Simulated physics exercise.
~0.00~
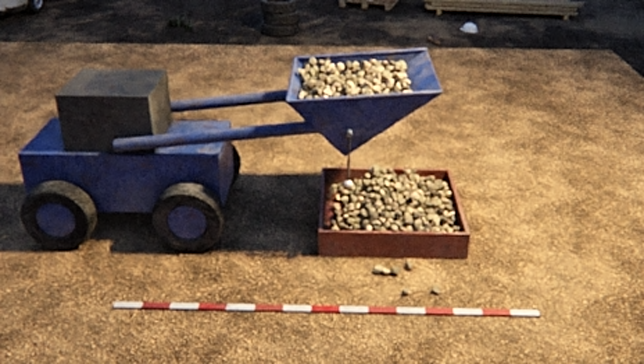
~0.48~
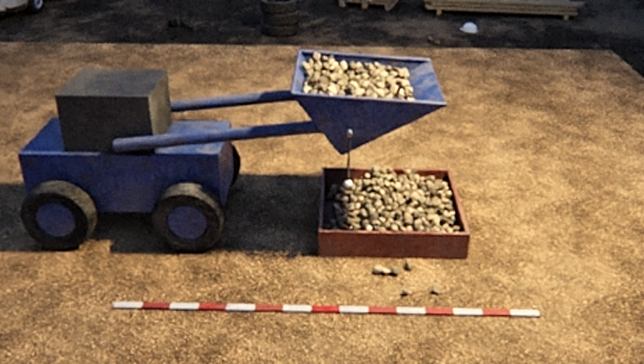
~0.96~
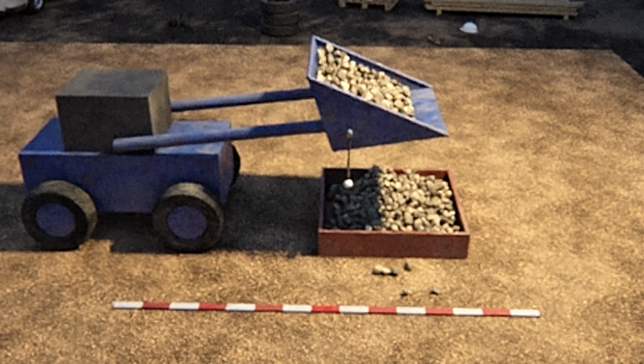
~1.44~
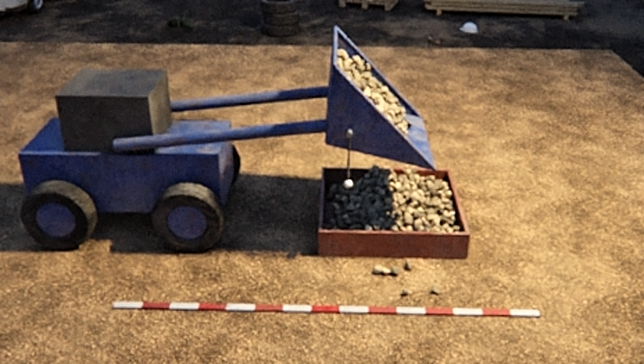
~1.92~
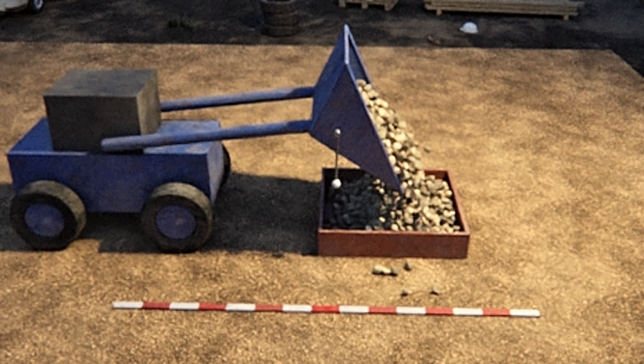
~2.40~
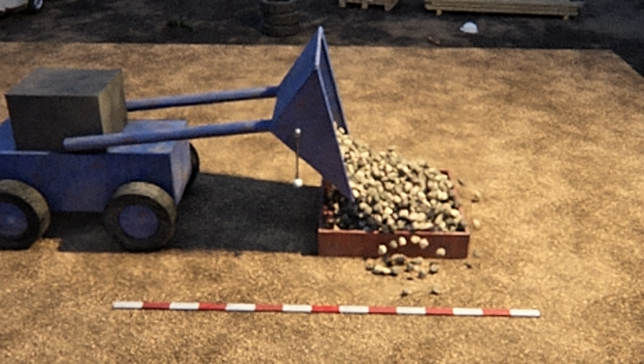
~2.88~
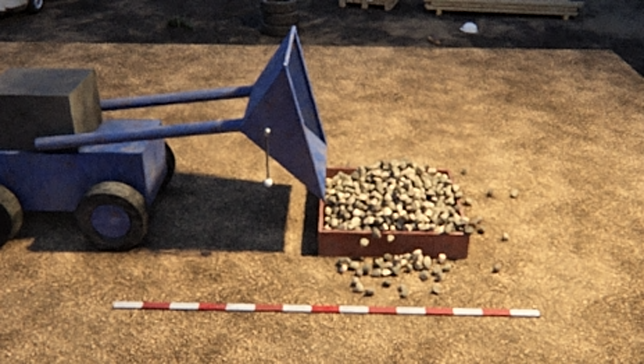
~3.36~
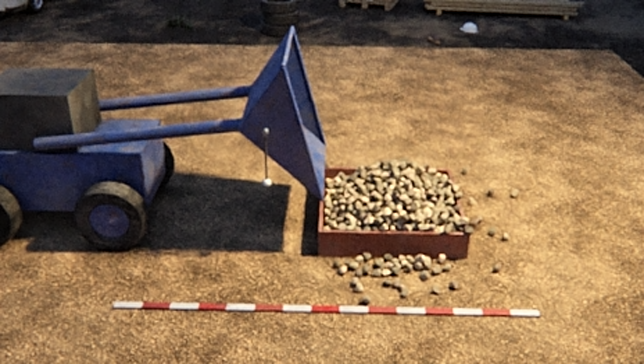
A blue loader tipped its raised bucket of pale stones over a red bin already holding some, then rolled back to the left as they poured out, leaving the bin heaped, a few stones scattered on the ground, and the emptied bucket still tilted.
